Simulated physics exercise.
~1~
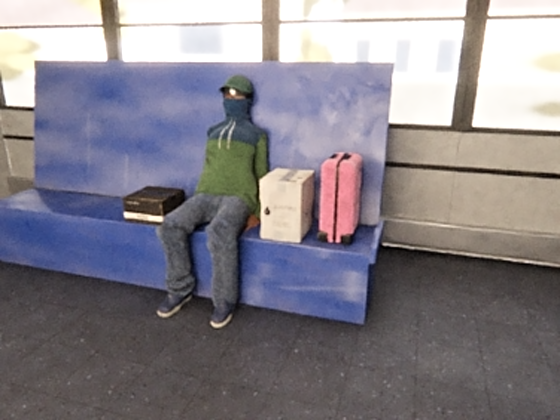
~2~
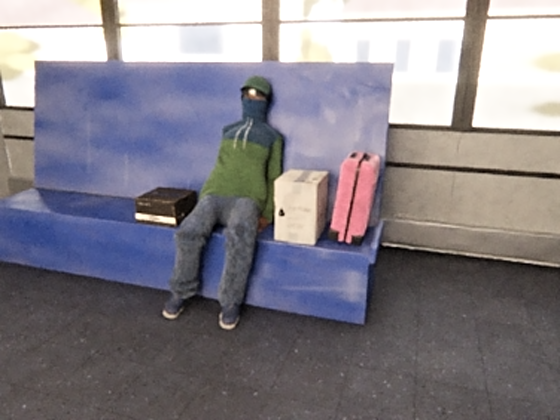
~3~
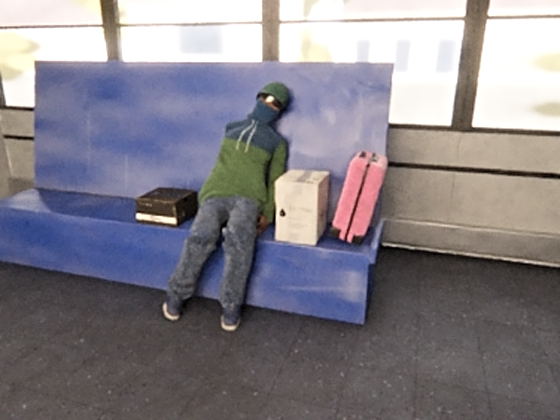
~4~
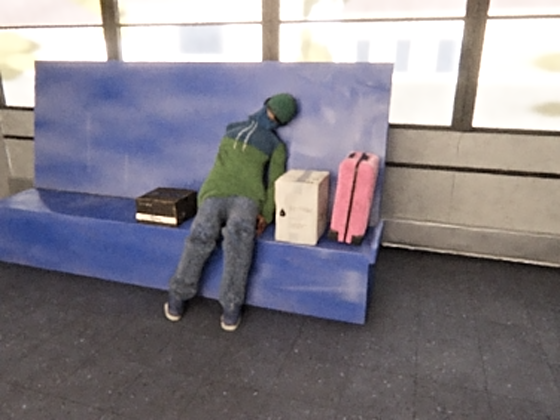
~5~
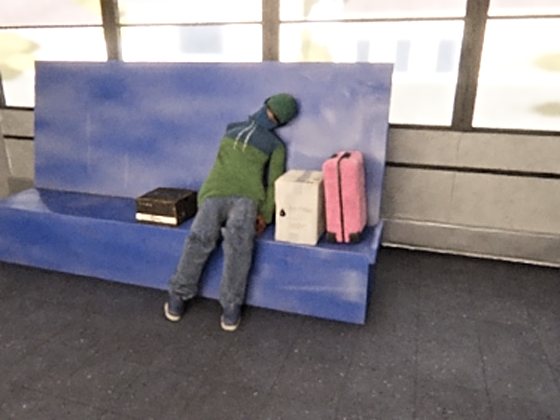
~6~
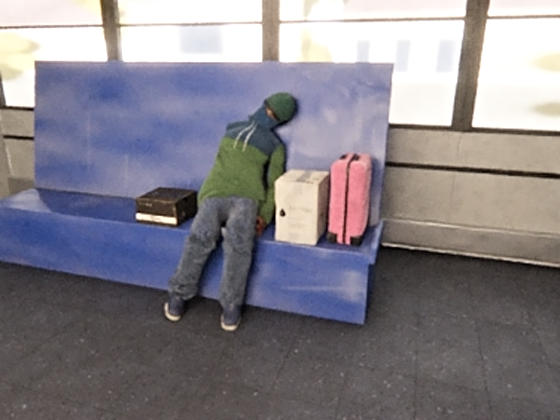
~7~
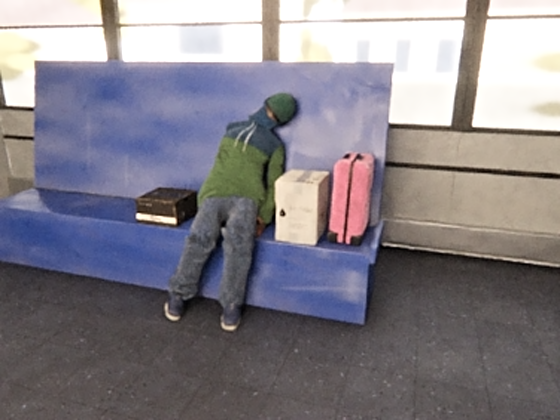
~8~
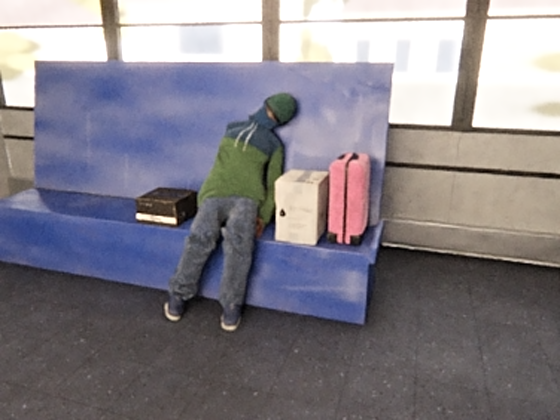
On a blue bench in what looks like a transit car, a seated commuter in a green cap slumps to the right toward a white box, while the bags shift slightly right and a pink case tilts, then rights itself; everything stays on the seat.
